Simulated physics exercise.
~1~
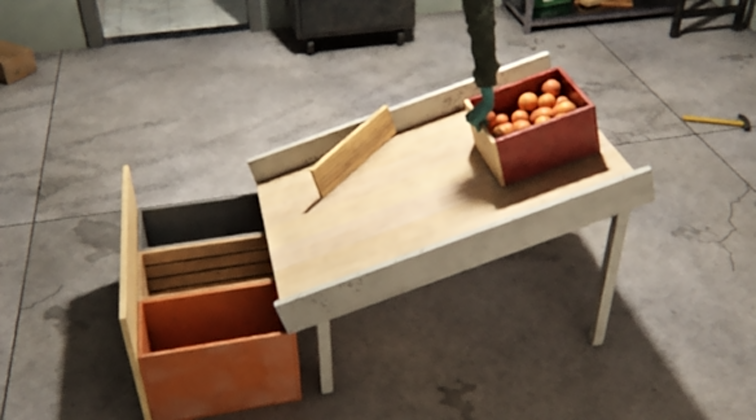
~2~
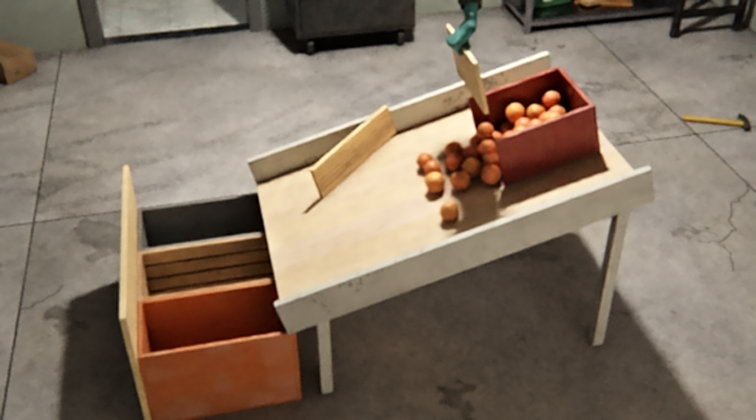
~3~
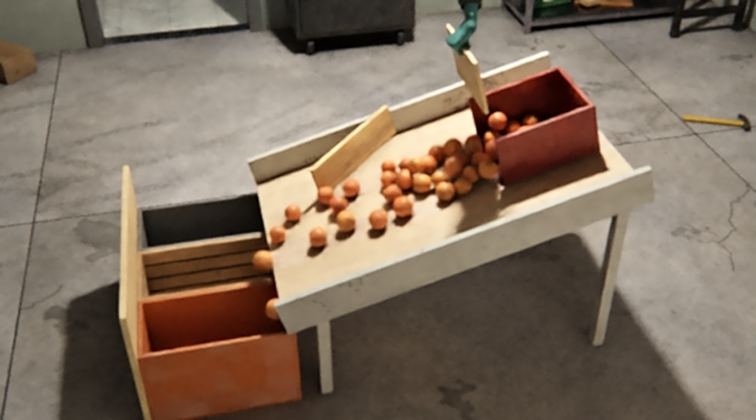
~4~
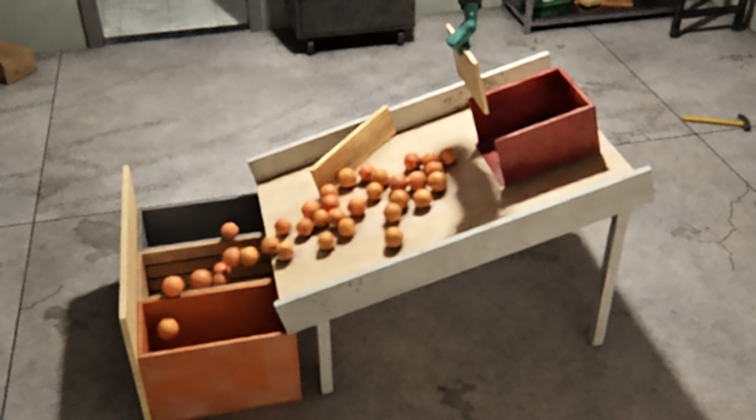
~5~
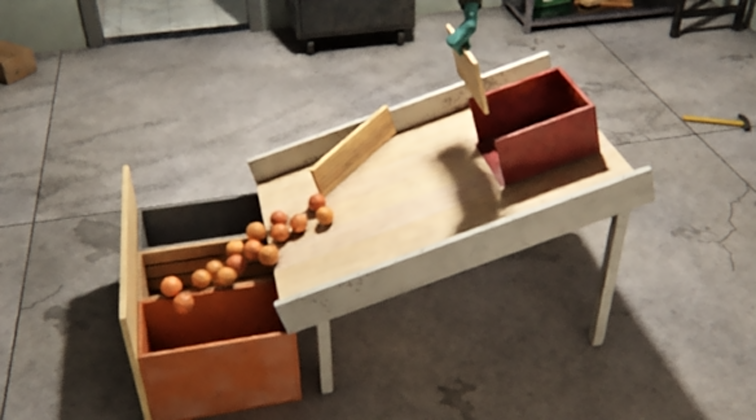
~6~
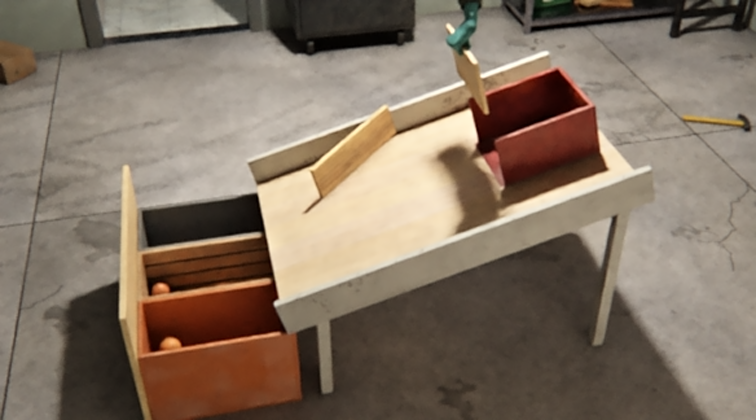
In a room with a cracked grey concrete floor, seen from above, a pale wooden table slopes down to the left toward an orange tub, a wooden tub and a dark grey bin. A red pen full of oranges sits at its upper right end, and an angled board stands partway down. A green-gripped arm lifts the pen's wooden gate, and the oranges spill out. They roll down leftward in a spreading stream, passing the board and dropping off the lower edge, mostly toward the wooden tub. Finally the pen and table are empty, with an orange visible in each of the wooden and orange tubs.
